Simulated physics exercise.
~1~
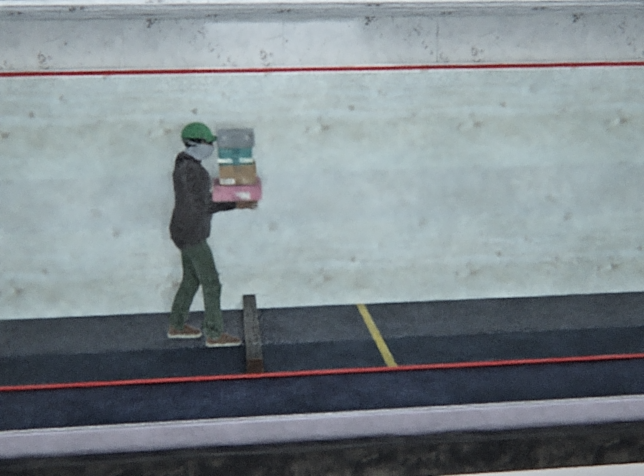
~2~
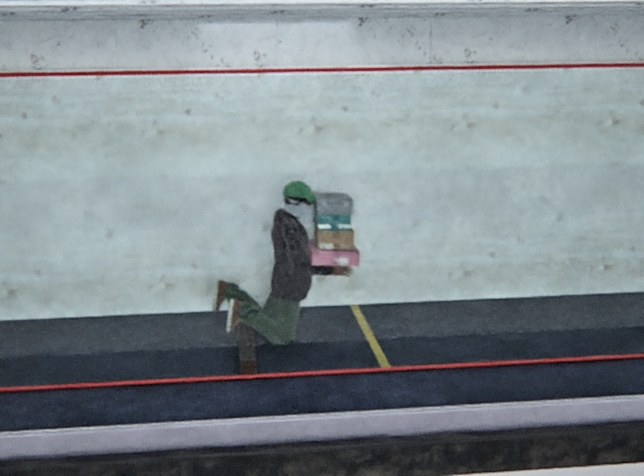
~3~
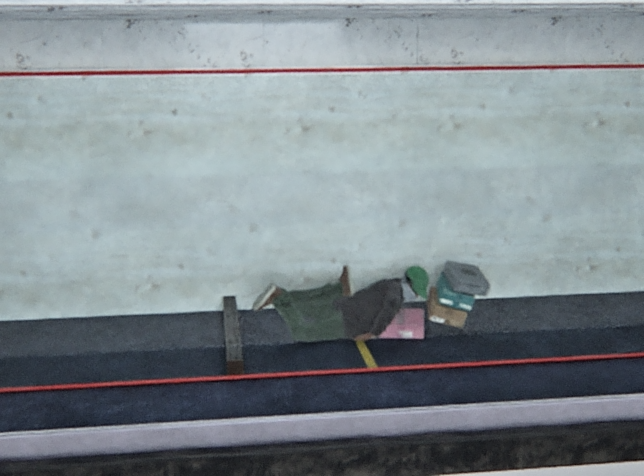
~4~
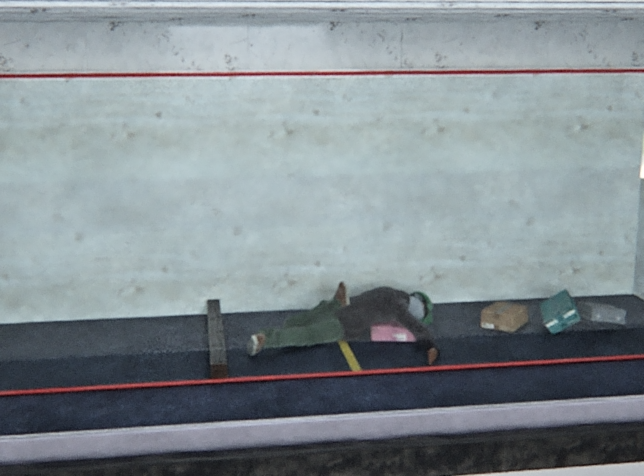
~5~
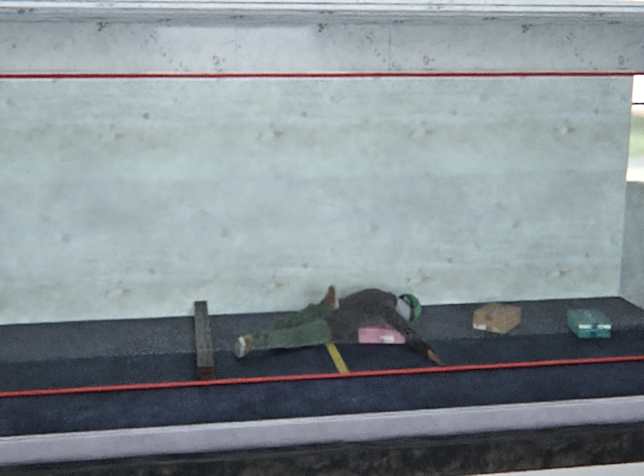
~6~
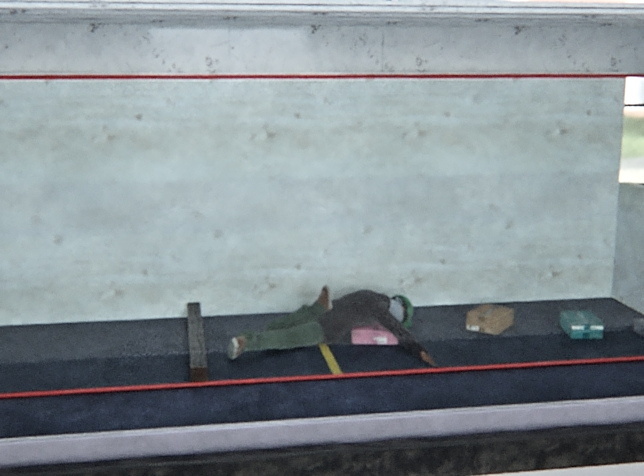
A courier in a green cap, dark jacket and green trousers carries a stack of grey, teal, brown and pink boxes along the dark floor of a metro car, seen from the side against a pale wall. A low rail stands at the front foot, with a yellow line to the right. The courier pitches forward over the rail, knees bending and feet kicking up behind, then lands face down. The stack topples and the upper boxes scatter right as the view pans slightly right. The courier lies across the line, with all the boxes beyond it and the pink one beneath the chest.
